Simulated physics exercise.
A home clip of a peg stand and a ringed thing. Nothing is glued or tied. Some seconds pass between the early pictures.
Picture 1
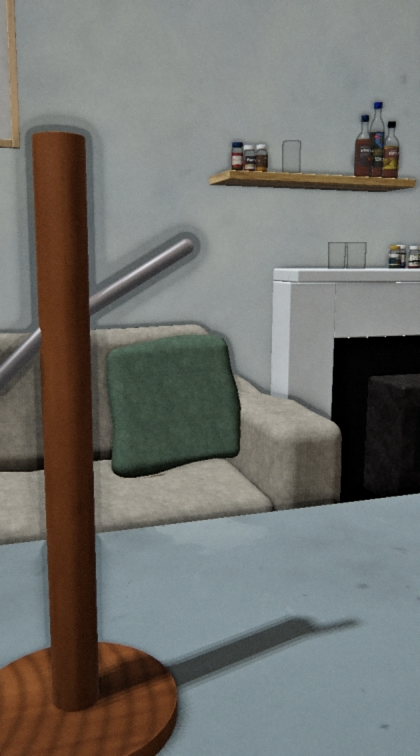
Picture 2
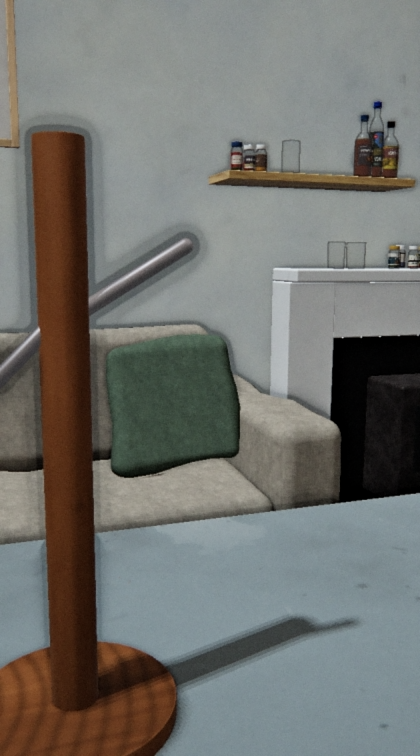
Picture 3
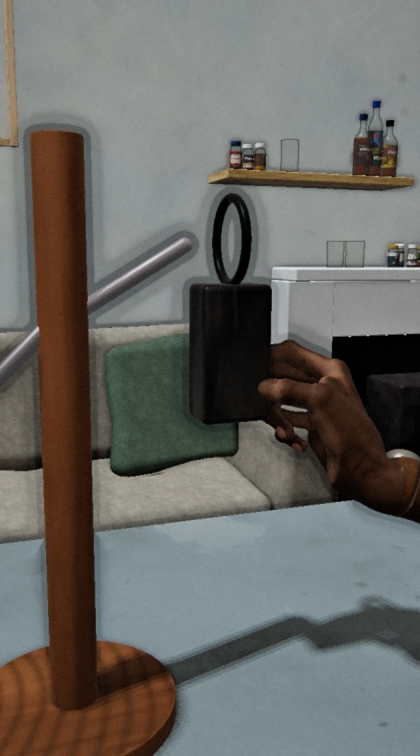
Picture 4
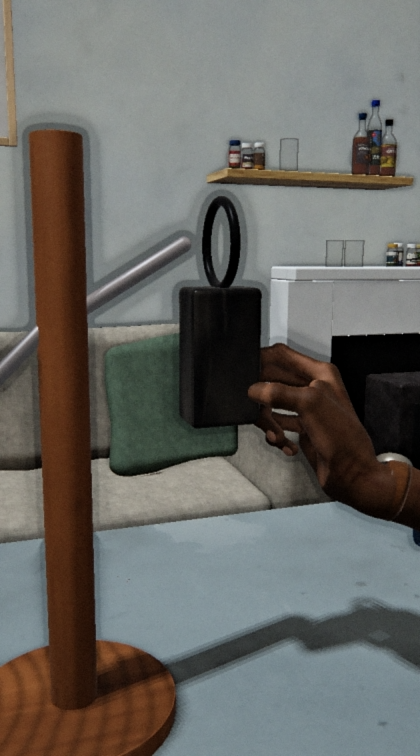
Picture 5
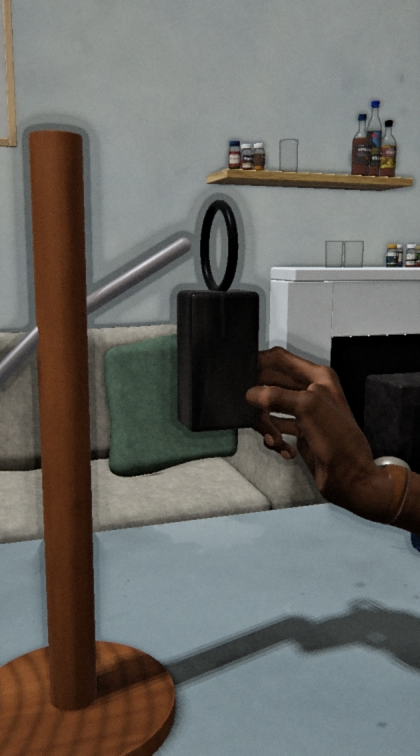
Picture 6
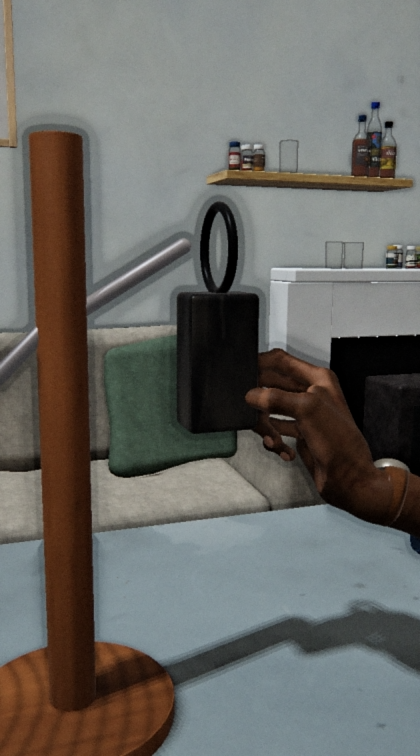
The video shows a wooden peg stand with an angled metal rod on a table; a hand brings in a black pouch topped by a ring, shifts it slightly left and down near the rod's tip, and keeps holding it.
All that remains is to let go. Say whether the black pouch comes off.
The black pouch slips down.
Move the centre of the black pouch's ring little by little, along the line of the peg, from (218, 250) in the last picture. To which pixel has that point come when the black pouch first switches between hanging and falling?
Close to (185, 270).
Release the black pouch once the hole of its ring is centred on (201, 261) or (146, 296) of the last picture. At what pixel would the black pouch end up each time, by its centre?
Close to (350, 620) and (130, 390).
Then, 0.14 s after the last picture, black pouch moved about its own width near (216, 380).
Then, 0.20 s after the last picture, black pouch falling near (216, 473).
Then, 0.26 s after the last picture, black pouch down below near (215, 593).
At rest, the black pouch drops to the table, near (215, 591).
